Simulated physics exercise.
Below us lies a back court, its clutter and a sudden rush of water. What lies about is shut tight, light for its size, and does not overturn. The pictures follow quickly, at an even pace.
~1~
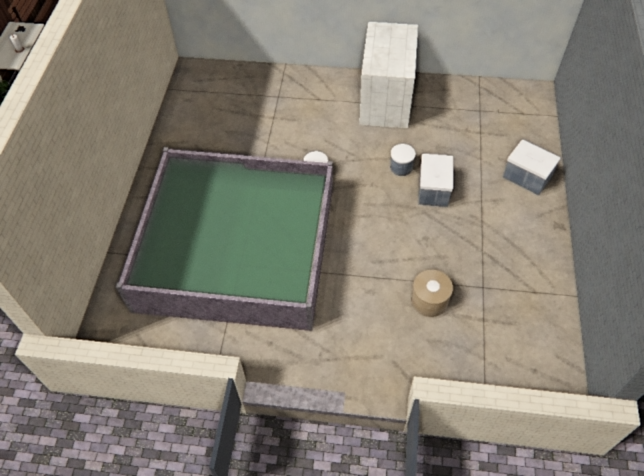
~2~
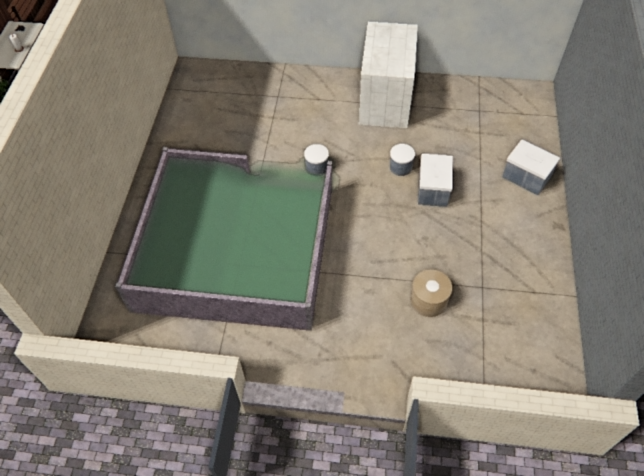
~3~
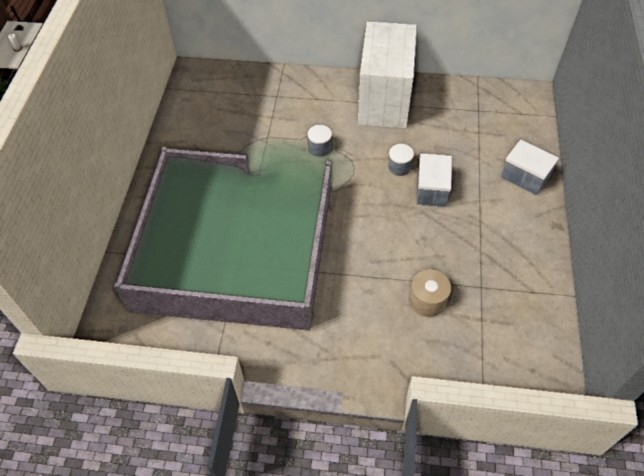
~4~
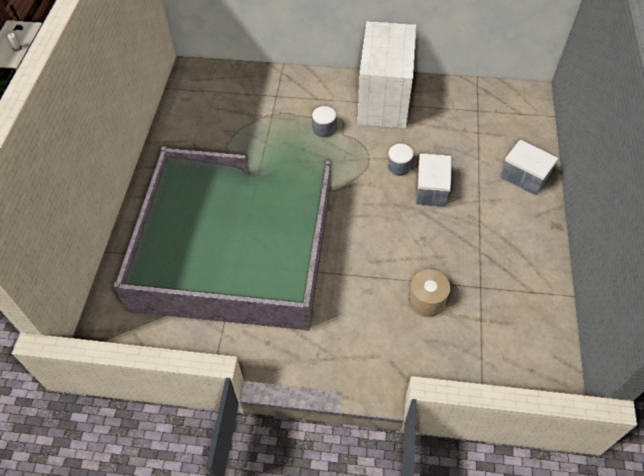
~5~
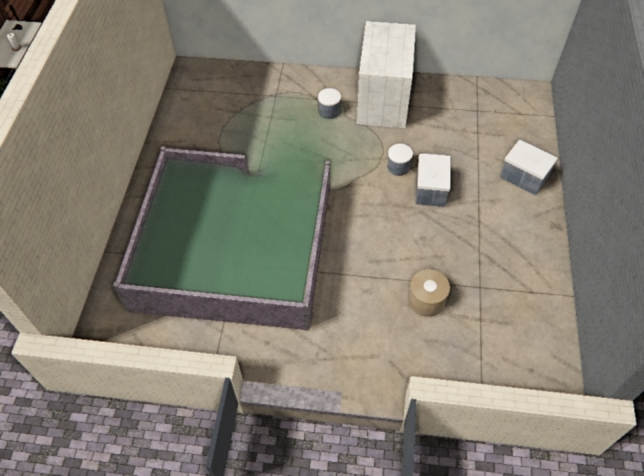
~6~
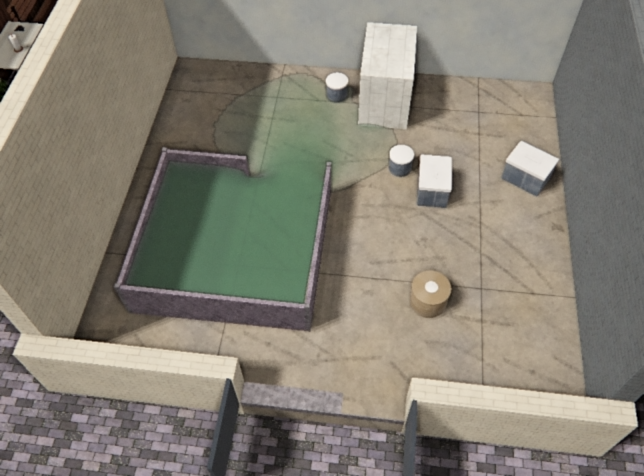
To begin with, a walled tank of green water stands in a paved court beside scattered pails, boxes and a round wooden object. Then a gap opens in its far wall and water spreads over the paving, while the nearest pail slides steadily away toward the back wall and the others stay put.
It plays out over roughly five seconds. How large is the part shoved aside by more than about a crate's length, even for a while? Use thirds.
Share: Not even a third.
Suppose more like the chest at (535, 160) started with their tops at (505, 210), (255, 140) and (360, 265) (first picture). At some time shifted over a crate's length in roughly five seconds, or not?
In that order: No, pushed that far, less than that.
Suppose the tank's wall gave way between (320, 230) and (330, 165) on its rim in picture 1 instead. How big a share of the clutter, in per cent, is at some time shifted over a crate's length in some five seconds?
Near 60 in a hundred.
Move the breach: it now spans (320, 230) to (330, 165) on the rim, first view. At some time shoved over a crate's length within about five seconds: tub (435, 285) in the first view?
Answer: Never so far.
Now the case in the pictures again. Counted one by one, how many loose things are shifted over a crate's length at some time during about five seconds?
It comes to 1.
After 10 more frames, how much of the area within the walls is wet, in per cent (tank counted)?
About 45 per cent.
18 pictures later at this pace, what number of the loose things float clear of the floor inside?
It comes to 2.
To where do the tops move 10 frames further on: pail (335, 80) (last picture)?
Close to (355, 47).
A moment on, 1 of 5 are well off their spots; 1 afloat.
Next, 1 of 5 are well off their spots; 1 afloat.
Later, 1 of 5 are well off their spots; 2 afloat.
In the end, 1 of 5 are well off their spots, and 1 have been at some point; 1 afloat.
